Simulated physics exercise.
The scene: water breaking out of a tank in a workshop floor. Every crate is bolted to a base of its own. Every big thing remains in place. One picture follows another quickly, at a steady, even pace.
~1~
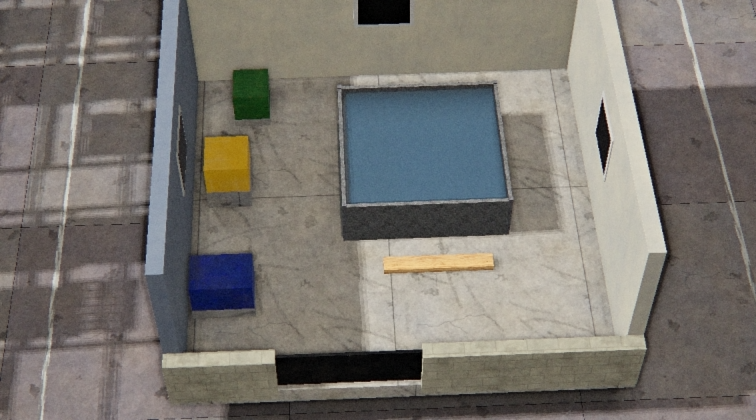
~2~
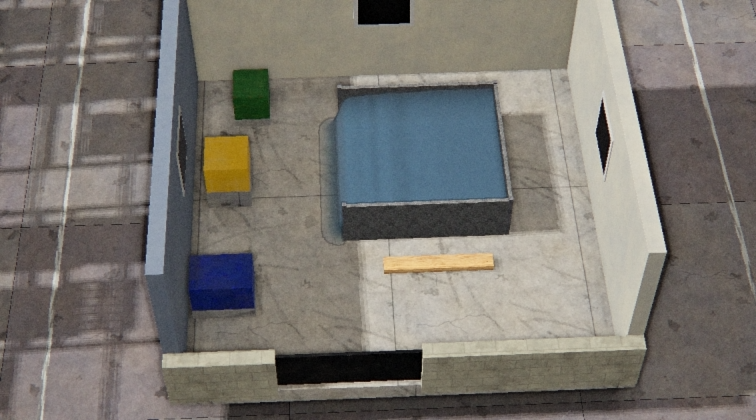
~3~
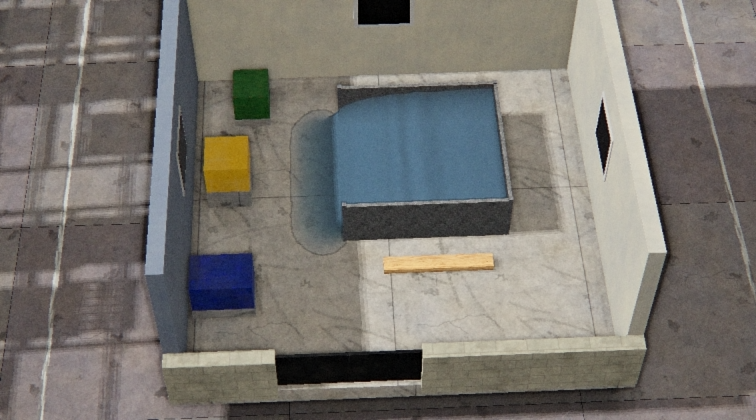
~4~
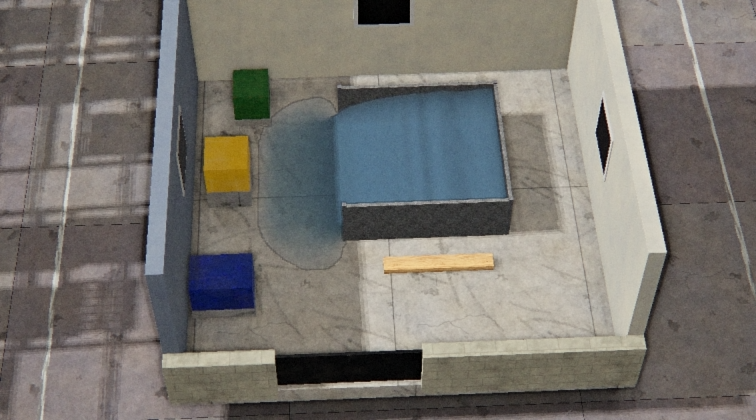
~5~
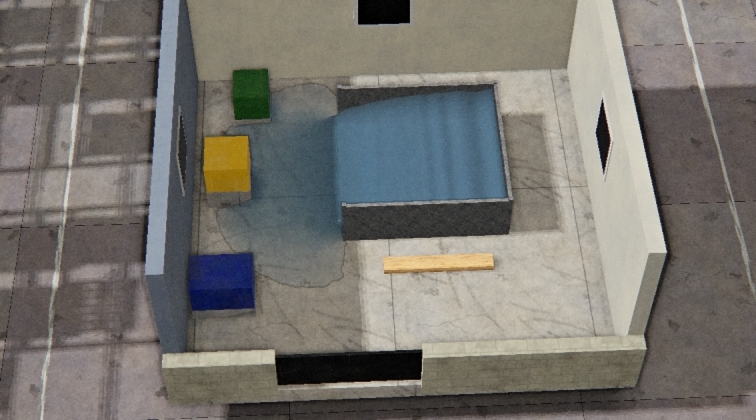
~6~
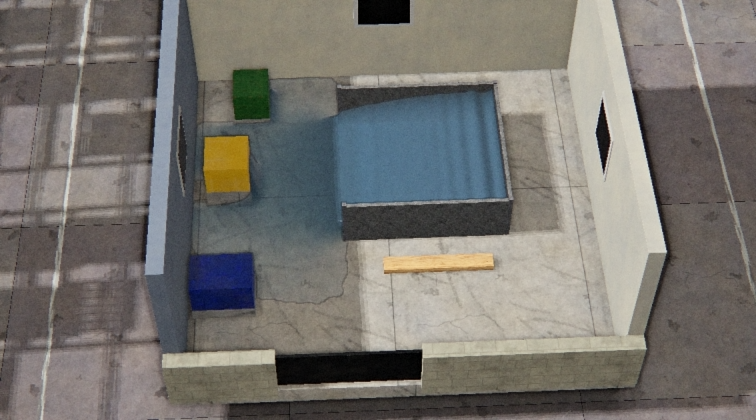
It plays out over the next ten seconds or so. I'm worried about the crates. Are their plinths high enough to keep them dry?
Well, the yellow crate will get wet, the green crate will get wet, the blue crate will get wet.
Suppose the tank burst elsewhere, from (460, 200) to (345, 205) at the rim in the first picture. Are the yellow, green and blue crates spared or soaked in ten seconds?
In my view the yellow crate is never reached; as for the green crate, it gets reached; the blue crate gets reached.
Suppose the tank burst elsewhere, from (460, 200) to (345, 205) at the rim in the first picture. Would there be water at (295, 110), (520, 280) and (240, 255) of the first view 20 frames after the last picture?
Spared; drenched; drenched.
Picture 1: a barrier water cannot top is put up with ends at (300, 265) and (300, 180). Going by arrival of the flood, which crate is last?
That would be the one in blue.
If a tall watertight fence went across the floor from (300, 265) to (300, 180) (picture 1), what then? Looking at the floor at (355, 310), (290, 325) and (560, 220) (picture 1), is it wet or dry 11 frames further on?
One by one: Soaked, soaked, spared.
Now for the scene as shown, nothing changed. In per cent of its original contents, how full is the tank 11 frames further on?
By my count, 36 per cent.
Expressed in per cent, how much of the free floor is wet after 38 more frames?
Some 95 per cent.
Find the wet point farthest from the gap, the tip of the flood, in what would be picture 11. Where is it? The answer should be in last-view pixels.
About at (188, 348).
A moment on, water covers 35 % of the floor; the yellow crate water round its plinth, the green crate water round its plinth, the blue crate water round its plinth.
Next, water covers 40 % of the floor; the yellow crate water round its plinth, the green crate water round its plinth, the blue crate water round its plinth.
Then, water covers 70 % of the floor; the yellow crate water round its plinth, the green crate water round its plinth, the blue crate water round its plinth.
Later, water covers 95 % of the floor; the yellow crate water round its plinth, the green crate water round its plinth, the blue crate water round its plinth.
In the end, water covers 100 % of the floor; the yellow crate was topped, the green crate was topped, the blue crate was topped.
